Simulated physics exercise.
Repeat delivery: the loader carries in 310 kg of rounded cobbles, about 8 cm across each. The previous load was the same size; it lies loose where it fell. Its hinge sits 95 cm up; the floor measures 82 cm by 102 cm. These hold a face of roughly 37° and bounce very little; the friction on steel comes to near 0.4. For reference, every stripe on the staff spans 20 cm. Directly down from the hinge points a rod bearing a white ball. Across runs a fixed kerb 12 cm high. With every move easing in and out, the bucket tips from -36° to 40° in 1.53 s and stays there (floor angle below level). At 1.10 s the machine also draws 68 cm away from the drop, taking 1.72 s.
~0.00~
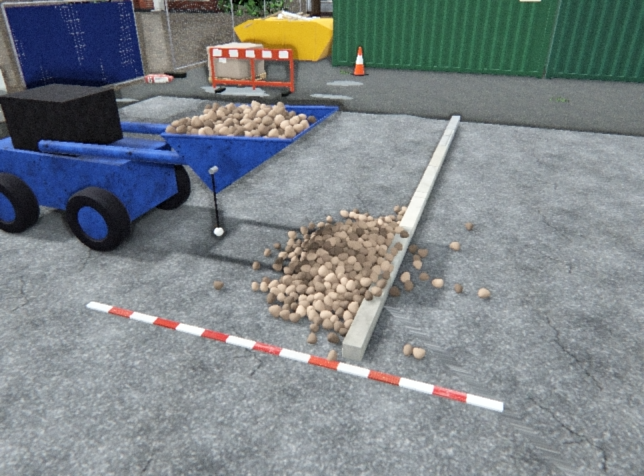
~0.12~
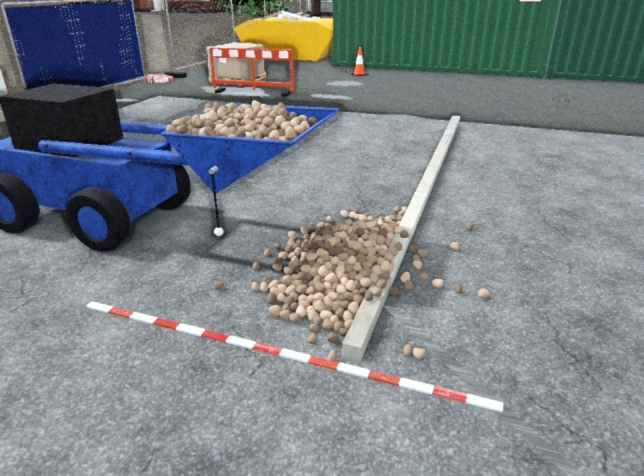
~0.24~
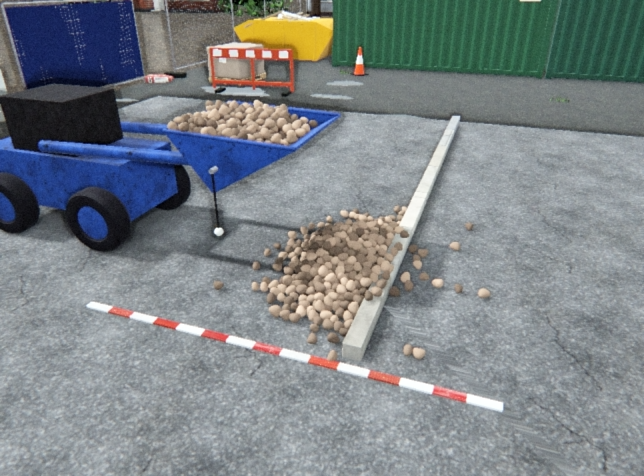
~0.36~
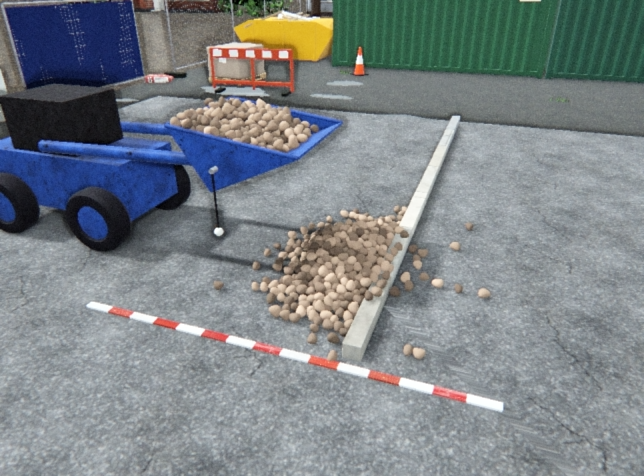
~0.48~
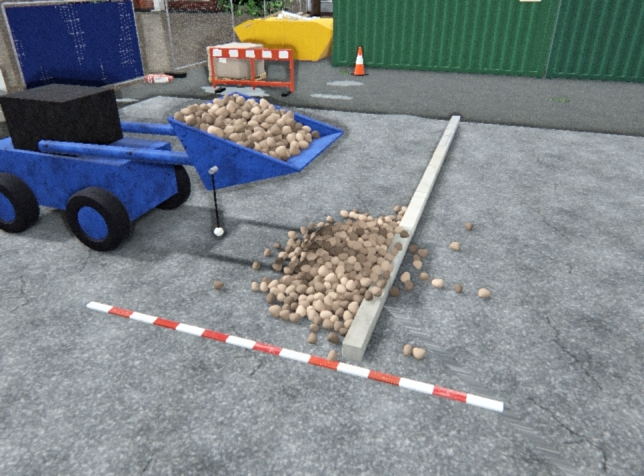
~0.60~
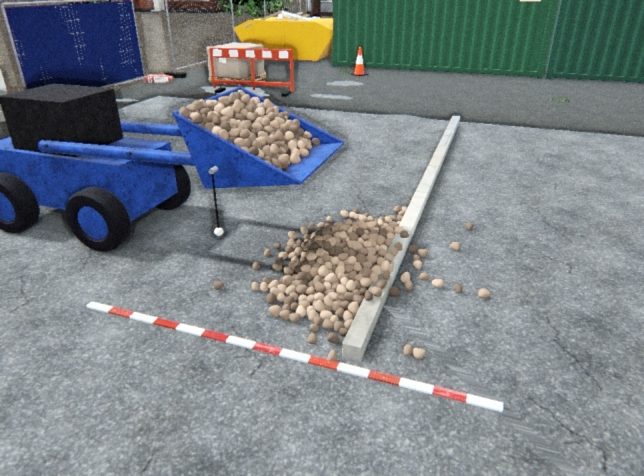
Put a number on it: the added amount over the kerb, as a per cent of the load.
0 percent, roughly.
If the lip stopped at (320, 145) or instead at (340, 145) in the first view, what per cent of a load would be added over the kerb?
Some 5 percent, and then 15 percent.
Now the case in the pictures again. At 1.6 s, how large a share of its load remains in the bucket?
Roughly 20 per cent of its load.
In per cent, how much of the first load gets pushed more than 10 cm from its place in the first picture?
Around 5 in a hundred.
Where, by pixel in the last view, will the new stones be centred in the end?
Middle: Approx. (304, 246) px.
After 1.1 s the floor is at 28°; in per cent of one load, 96 in the bucket, 102 on this side of the kerb, 3 over the kerb; the foremost stones are at (447, 284).
After 1.6 s the floor is at 40°; in per cent of one load, 18 in the bucket, 180 on this side of the kerb, 3 over the kerb; the foremost stones are at (447, 284).
After 3.3 s the floor is at 40°; in per cent of one load, 0 in the bucket, 198 on this side of the kerb, 3 over the kerb; the foremost stones are at (448, 288).
After 5.7 s the floor is at 40°; in per cent of one load, 0 in the bucket, 198 on this side of the kerb, 3 over the kerb; the foremost stones are at (448, 288). Net gain over the kerb, 0.
